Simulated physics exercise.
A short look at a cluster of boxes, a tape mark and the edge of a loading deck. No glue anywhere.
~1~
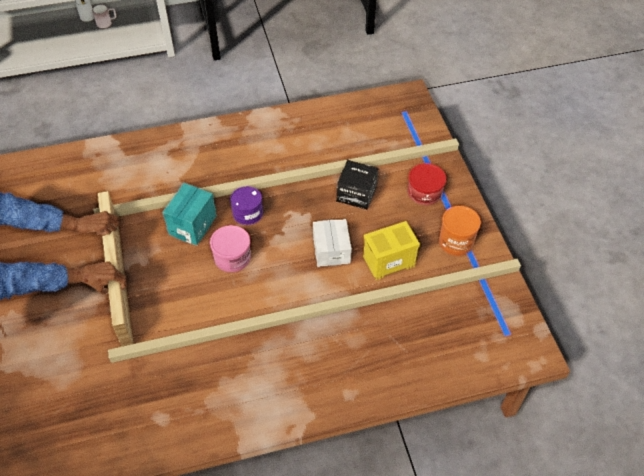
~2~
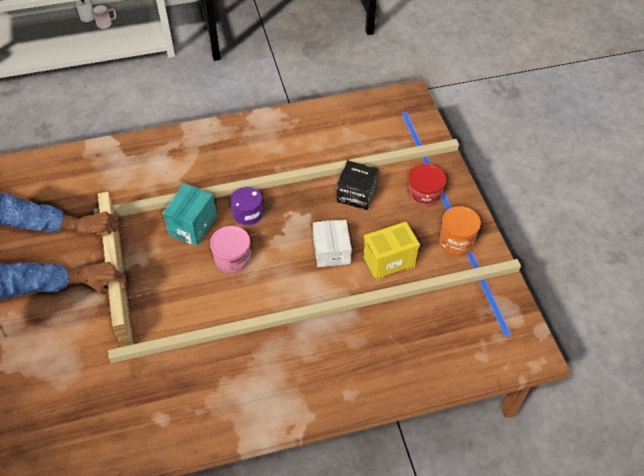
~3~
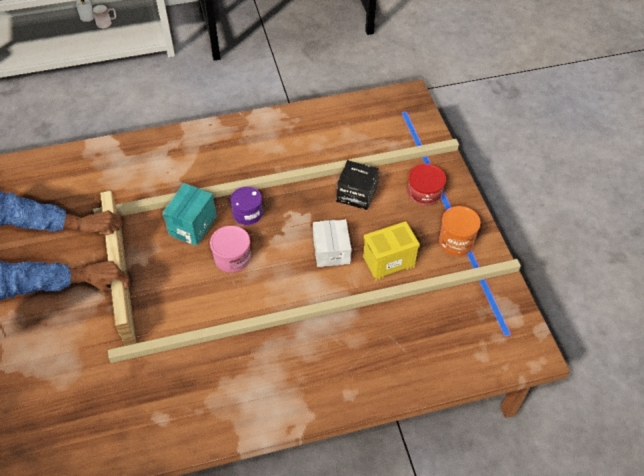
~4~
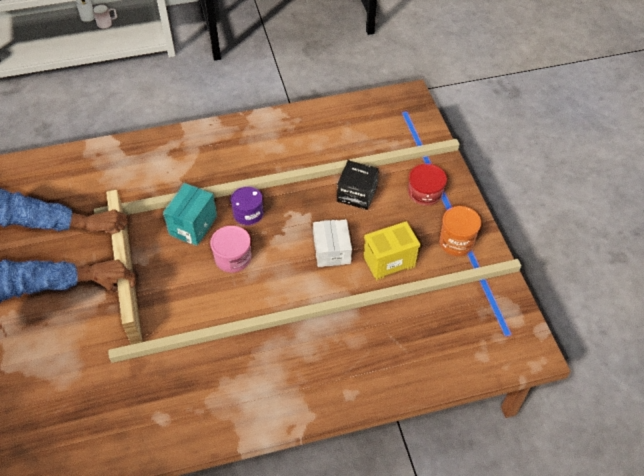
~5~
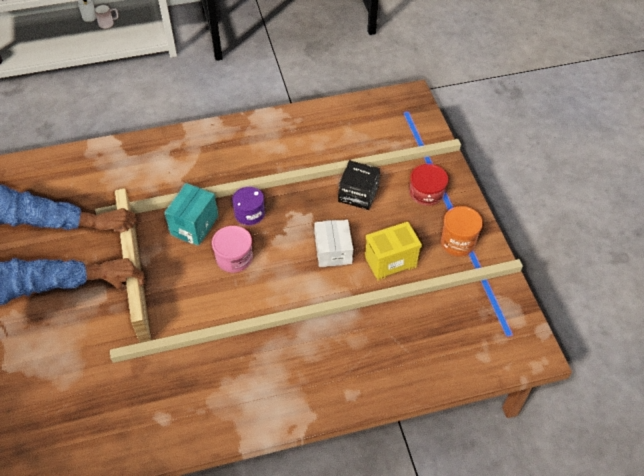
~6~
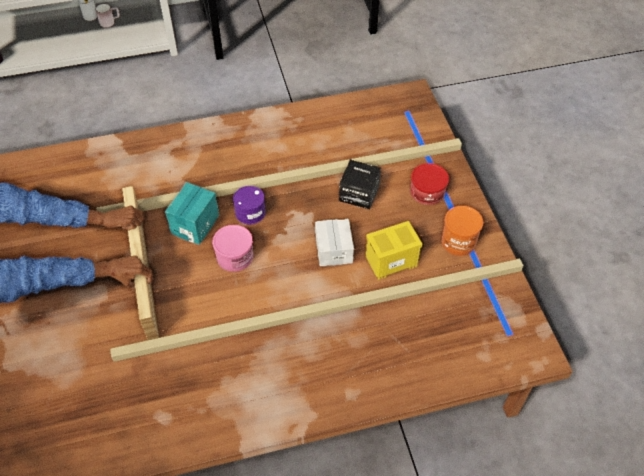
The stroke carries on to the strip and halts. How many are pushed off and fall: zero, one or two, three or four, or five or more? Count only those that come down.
In the end the number that fall off is three or four.
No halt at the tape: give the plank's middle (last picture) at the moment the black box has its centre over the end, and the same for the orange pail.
For the black box at (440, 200), for the orange pail at (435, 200).
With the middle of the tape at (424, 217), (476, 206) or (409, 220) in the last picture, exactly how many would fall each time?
The counts: 1, 8 and 1.
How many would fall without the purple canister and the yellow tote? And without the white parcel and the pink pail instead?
It would be 3 and 4.
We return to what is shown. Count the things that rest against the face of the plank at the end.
That makes 4.
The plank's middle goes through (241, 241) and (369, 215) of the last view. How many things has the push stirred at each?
First 3, then 7.
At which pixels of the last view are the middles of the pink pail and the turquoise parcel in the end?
The pink pail at (469, 196), the turquoise parcel at (450, 156).
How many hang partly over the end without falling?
1 of them.
Soon after, none off yet; orange pail at rest near (461, 231); red pail at rest near (429, 184); yellow tote at rest near (393, 251).
Then, none off yet; orange pail at rest near (461, 231); red pail at rest near (429, 184); yellow tote moved a little near (402, 255).
Further on, none off yet; orange pail moved a little near (465, 229); red pail moved about its own width near (486, 185); yellow tote moved about its own width near (441, 258).
By the end, the number that fall off is three or four; fallen, purple canister, black box, red pail and orange pail.
